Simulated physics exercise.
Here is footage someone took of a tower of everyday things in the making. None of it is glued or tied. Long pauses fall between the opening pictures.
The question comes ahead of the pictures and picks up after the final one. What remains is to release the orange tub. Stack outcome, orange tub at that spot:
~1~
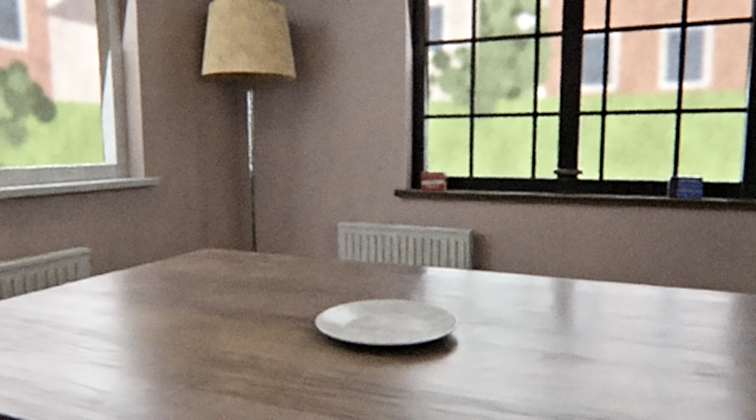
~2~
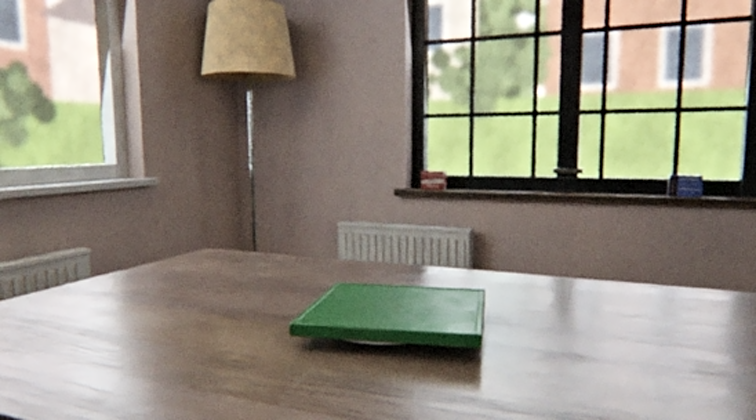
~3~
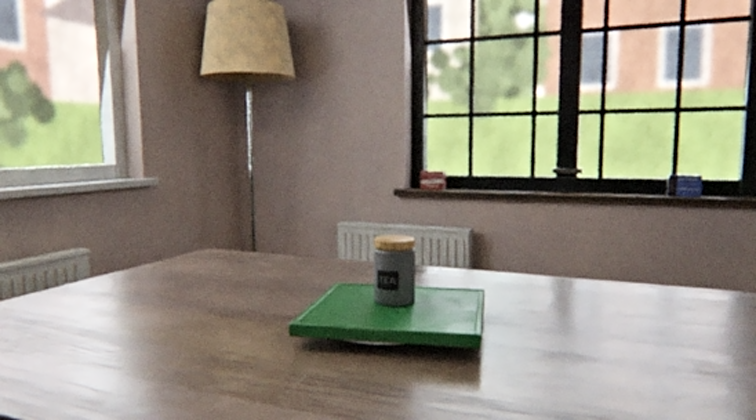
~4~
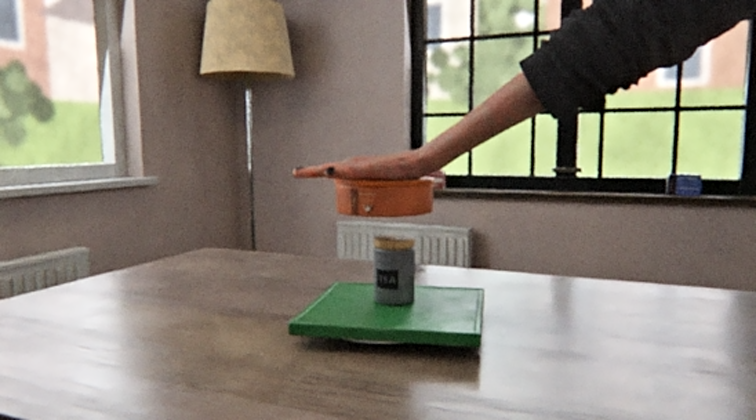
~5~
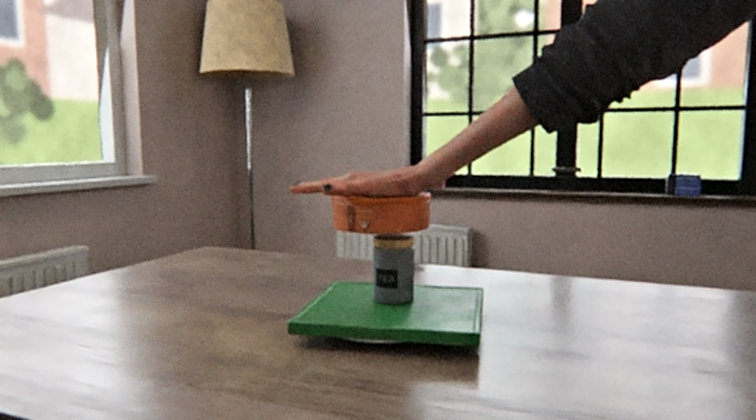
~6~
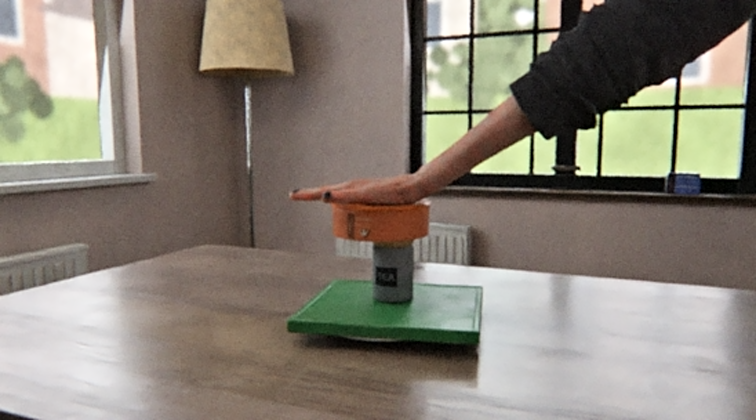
Stable.
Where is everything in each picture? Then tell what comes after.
The last thing is not in view yet; white plate (387, 325), in the first picture.
The last thing is not in view yet; green tray (397, 310), in the second picture.
The last thing is not in view yet; grey jar (395, 269), in the third picture.
Coming down; orange tub (385, 195), in the fourth picture.
Coming down; orange tub (381, 210); green tray (395, 309), in the fifth picture.
Set down, still held; orange tub (381, 218); grey jar (393, 266), in the sixth picture.
Then, 0.30 s after the last picture, nothing has stirred.
Then, 1.00 s after the last picture, orange tub resting near (381, 219).
At rest, all 4 in place. Seen from the same camera at the end, orange tub near (381, 219). The pile holds.
